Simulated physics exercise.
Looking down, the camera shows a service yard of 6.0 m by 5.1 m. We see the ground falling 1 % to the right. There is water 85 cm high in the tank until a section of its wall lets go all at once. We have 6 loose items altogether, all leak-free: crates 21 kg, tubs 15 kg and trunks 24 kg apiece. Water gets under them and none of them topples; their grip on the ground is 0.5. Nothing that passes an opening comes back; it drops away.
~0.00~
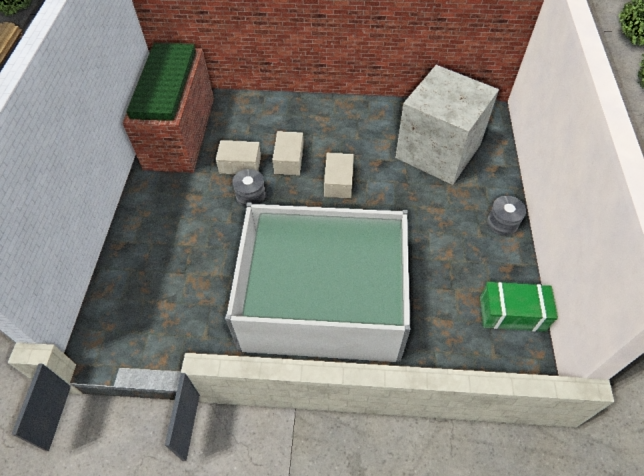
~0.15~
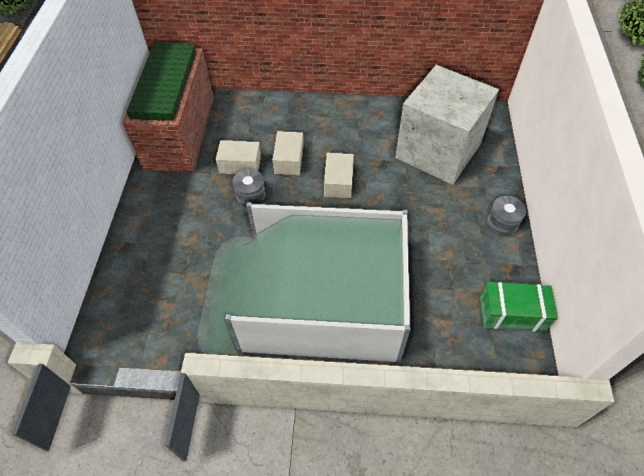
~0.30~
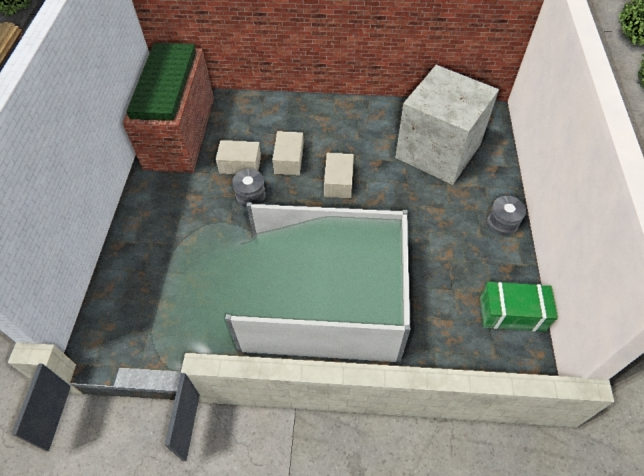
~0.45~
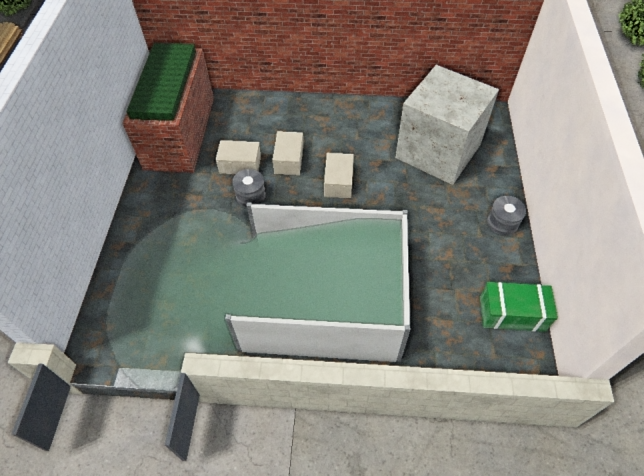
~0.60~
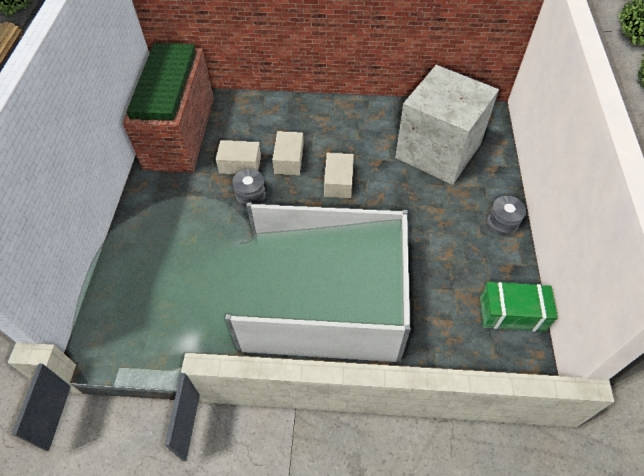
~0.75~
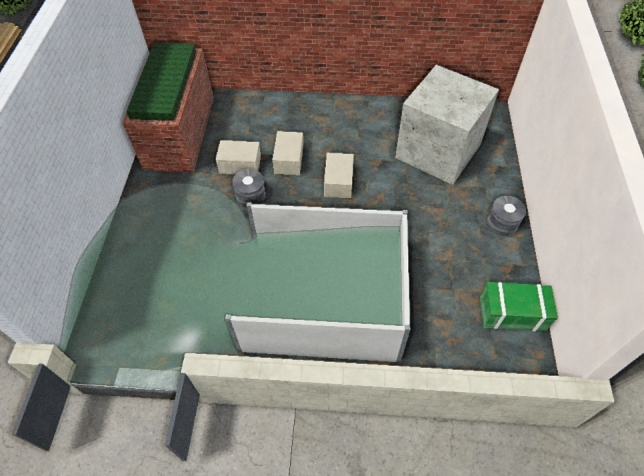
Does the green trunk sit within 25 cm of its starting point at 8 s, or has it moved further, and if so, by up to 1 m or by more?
Expect a tiny change in position.
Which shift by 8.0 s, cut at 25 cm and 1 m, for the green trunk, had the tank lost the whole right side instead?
Note: Green trunk swept well away.
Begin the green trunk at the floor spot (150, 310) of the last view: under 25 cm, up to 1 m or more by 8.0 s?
I'd say it lands far off.
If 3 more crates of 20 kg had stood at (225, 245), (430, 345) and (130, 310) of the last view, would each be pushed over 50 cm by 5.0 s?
First beyond, then within, then beyond.
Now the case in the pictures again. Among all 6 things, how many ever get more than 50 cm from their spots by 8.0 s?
It adds up to 4.
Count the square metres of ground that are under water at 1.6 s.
Some 10.0 m2 of it.
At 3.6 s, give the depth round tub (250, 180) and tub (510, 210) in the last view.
About 6 and 0 cm.
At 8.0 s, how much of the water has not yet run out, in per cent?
60 %.
After 1.6 s the green trunk is near (522, 300), 0.0 m from its start, aground; 0 of 6 are out; 0 afloat.
After 3.6 s the green trunk is near (522, 300), 0.0 m from its start, aground; 0 of 6 are out; 0 afloat.
After 5.6 s the green trunk is near (522, 300), 0.0 m from its start, aground; 0 of 6 are out; 1 afloat.
After 8.0 s the green trunk is near (522, 300), 0.0 m from its start, aground; 0 of 6 are out; 0 afloat.
